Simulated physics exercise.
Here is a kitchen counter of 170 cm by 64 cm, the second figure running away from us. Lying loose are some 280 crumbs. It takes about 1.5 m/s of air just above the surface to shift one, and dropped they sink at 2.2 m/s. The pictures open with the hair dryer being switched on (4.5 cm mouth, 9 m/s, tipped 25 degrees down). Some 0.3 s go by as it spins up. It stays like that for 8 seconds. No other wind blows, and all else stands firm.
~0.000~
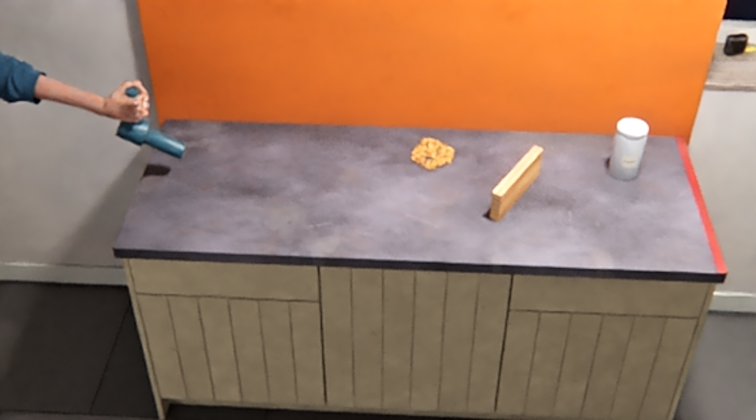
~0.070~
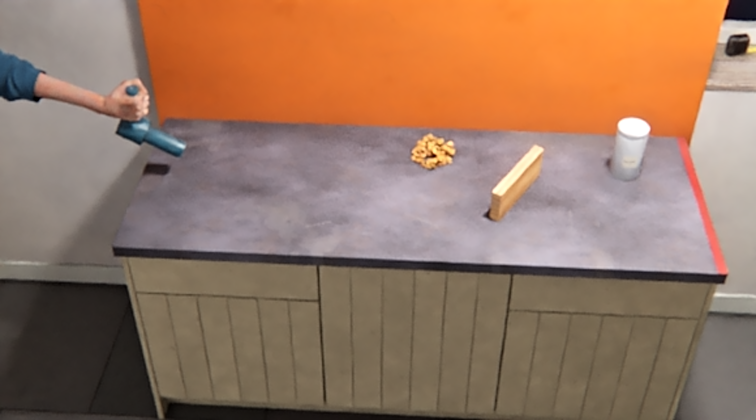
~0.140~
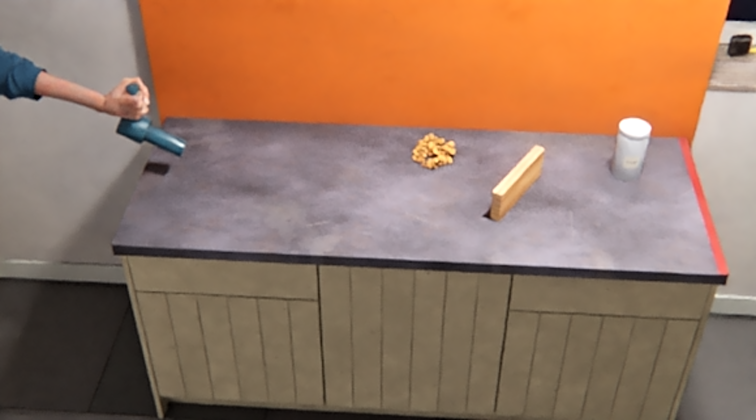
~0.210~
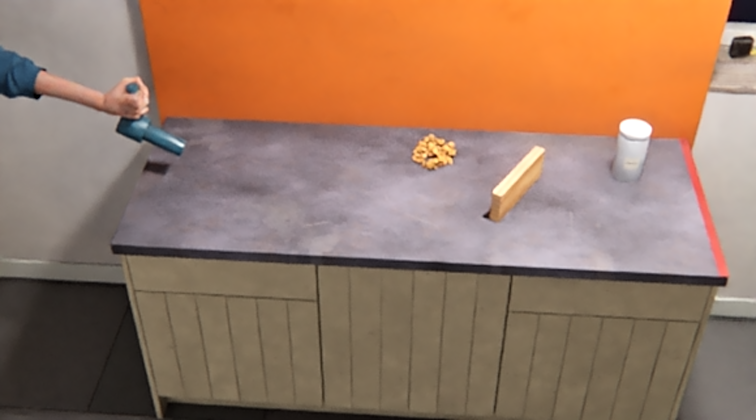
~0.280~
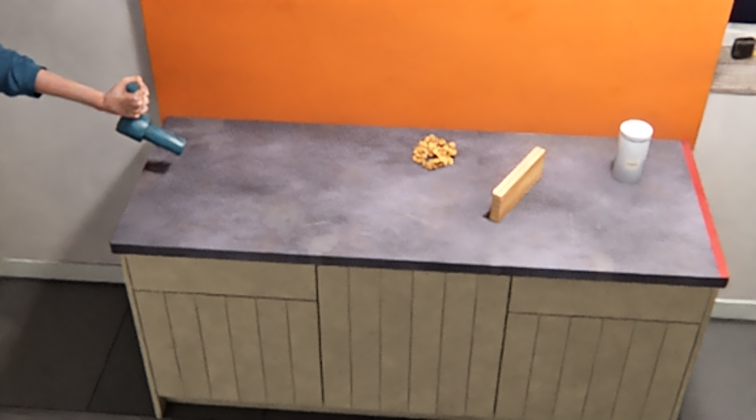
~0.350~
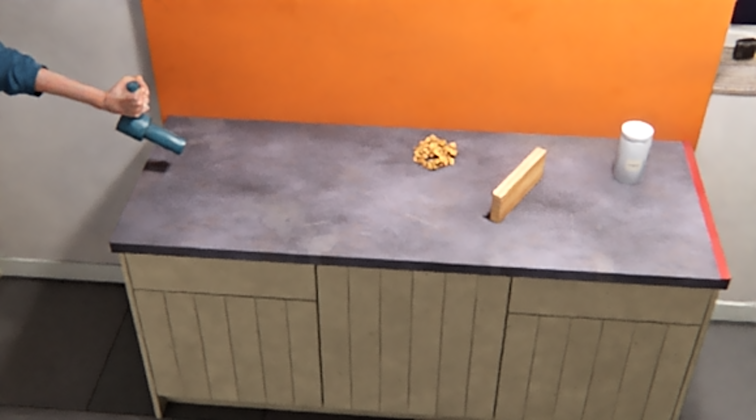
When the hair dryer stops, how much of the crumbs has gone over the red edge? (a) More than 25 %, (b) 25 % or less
a, more than 25 %.
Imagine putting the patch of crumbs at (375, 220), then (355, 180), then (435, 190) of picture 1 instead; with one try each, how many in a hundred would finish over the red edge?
Going through the three spots in order, you'd get 0 percent, 15 percent and 5 percent.
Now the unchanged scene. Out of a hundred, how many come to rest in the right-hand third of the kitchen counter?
About 50 percent.
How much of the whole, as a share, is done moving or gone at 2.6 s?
5 per cent.
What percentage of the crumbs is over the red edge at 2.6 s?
Close to 10 %.
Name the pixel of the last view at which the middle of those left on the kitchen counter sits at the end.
Near (610, 144).
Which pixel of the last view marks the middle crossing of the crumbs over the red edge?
Midpoint of crossings, approx. (692, 147).
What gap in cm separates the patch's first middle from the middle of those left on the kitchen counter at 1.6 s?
Centre offset: Approx. 35 cm.
After 1.6 s, 99 % are on the move or not yet settled, 0 % are over the red edge; the middle of those still in play is near (547, 144).
After 2.6 s, 95 % are on the move or not yet settled, 8 % are over the red edge; the middle of those still in play is near (590, 144).
After 4.4 s, 68 % are on the move or not yet settled, 33 % are over the red edge; the middle of those still in play is near (607, 142).
After 8.0 s, at the end, 49 % are over the red edge; the middle of those still in play is near (610, 144).
